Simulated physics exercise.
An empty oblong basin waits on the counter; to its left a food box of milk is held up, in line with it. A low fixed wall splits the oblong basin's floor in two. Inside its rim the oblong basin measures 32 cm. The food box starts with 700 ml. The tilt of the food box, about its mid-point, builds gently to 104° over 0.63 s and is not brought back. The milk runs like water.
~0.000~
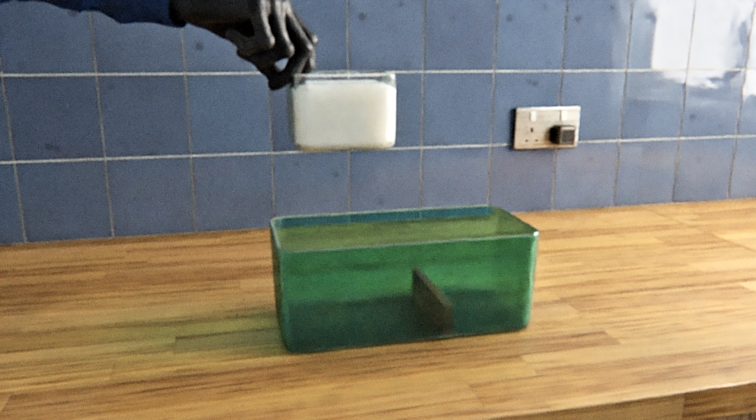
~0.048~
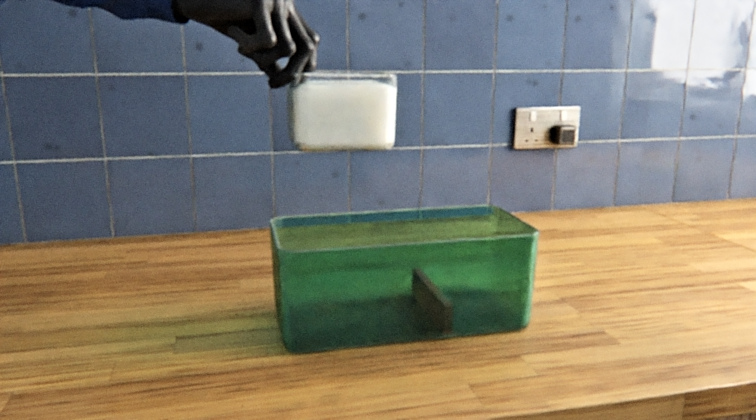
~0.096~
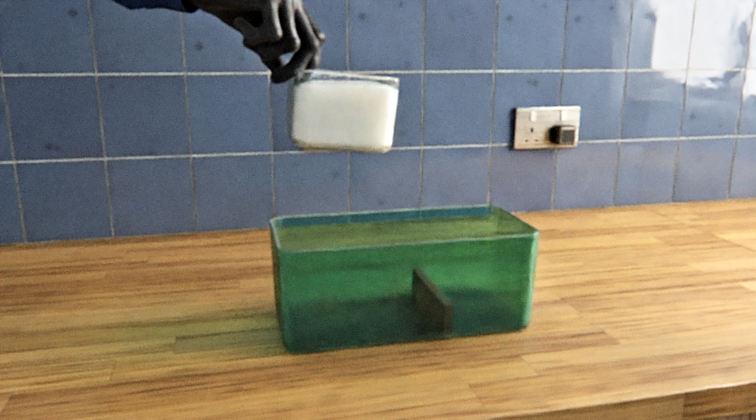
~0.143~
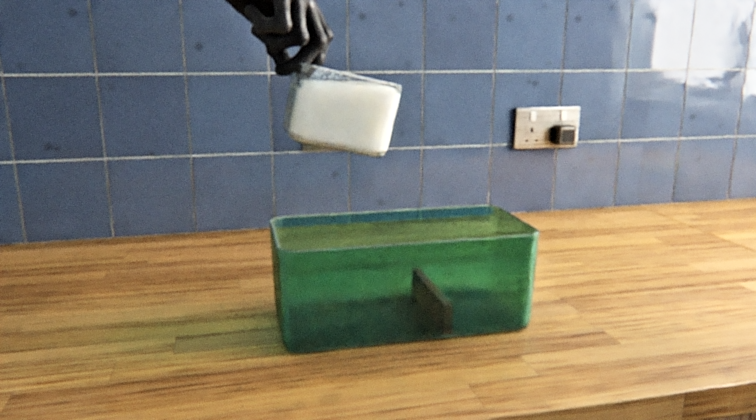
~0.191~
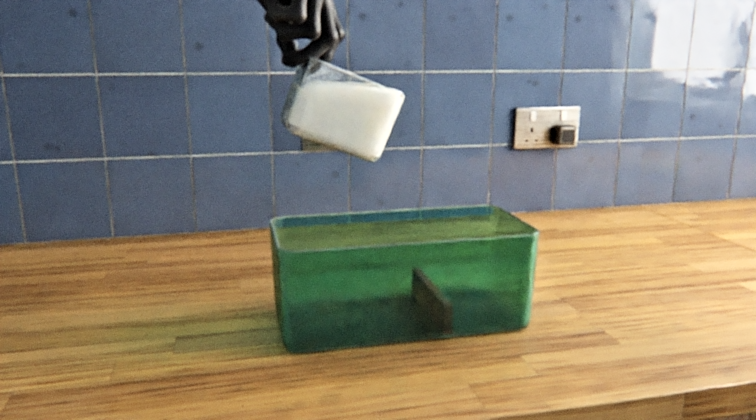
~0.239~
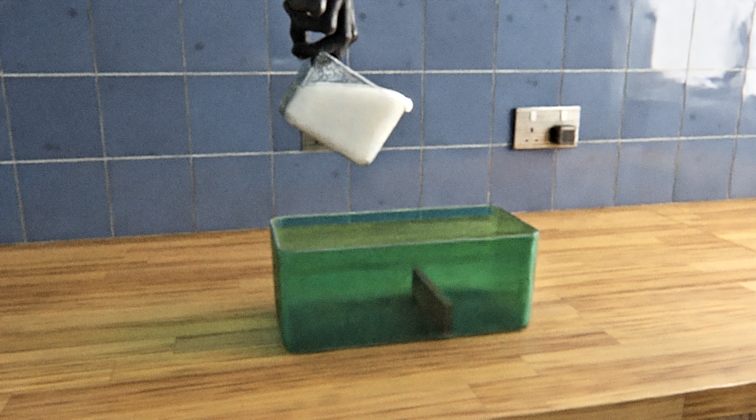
In a kitchen with blue wall tiles and a socket, a wood-grained countertop is seen from the front and slightly above by a still camera. A clear food box of white milk is held by a dark hand above a translucent green oblong basin with a small dark upright wall inside. The hand shifts right as the box gradually tilts rightward, and the milk slides up to its lower right edge.
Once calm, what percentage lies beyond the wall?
The far part has some 57 per cent.
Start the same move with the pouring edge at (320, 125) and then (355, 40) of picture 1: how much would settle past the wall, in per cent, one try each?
First 10, then 40 per cent.
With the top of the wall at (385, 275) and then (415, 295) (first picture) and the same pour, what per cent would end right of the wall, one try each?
First 95, then 75 per cent.
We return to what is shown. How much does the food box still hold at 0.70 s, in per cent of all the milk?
Some 8 per cent.
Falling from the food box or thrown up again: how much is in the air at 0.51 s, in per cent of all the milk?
Near 42 in a hundred.
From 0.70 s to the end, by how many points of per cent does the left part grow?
About 26 per cent.
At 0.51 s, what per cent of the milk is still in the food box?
Some 36 per cent.
By 0.51 s the tilt is 94° and 36 per cent is still to pour, 1 is left of the wall and 22 right of it.
By 0.70 s the tilt is 104° and 8 per cent is still to pour, 15 is left of the wall and 68 right of it.
By 0.91 s the tilt is 104° and 1 per cent is still to pour, 34 is left of the wall and 61 right of it.
By 1.13 s the tilt is 104° and 0 per cent is still to pour, 41 is left of the wall and 57 right of it.
At rest 41 per cent lies left of the wall, 57 right of it and 2 outside.
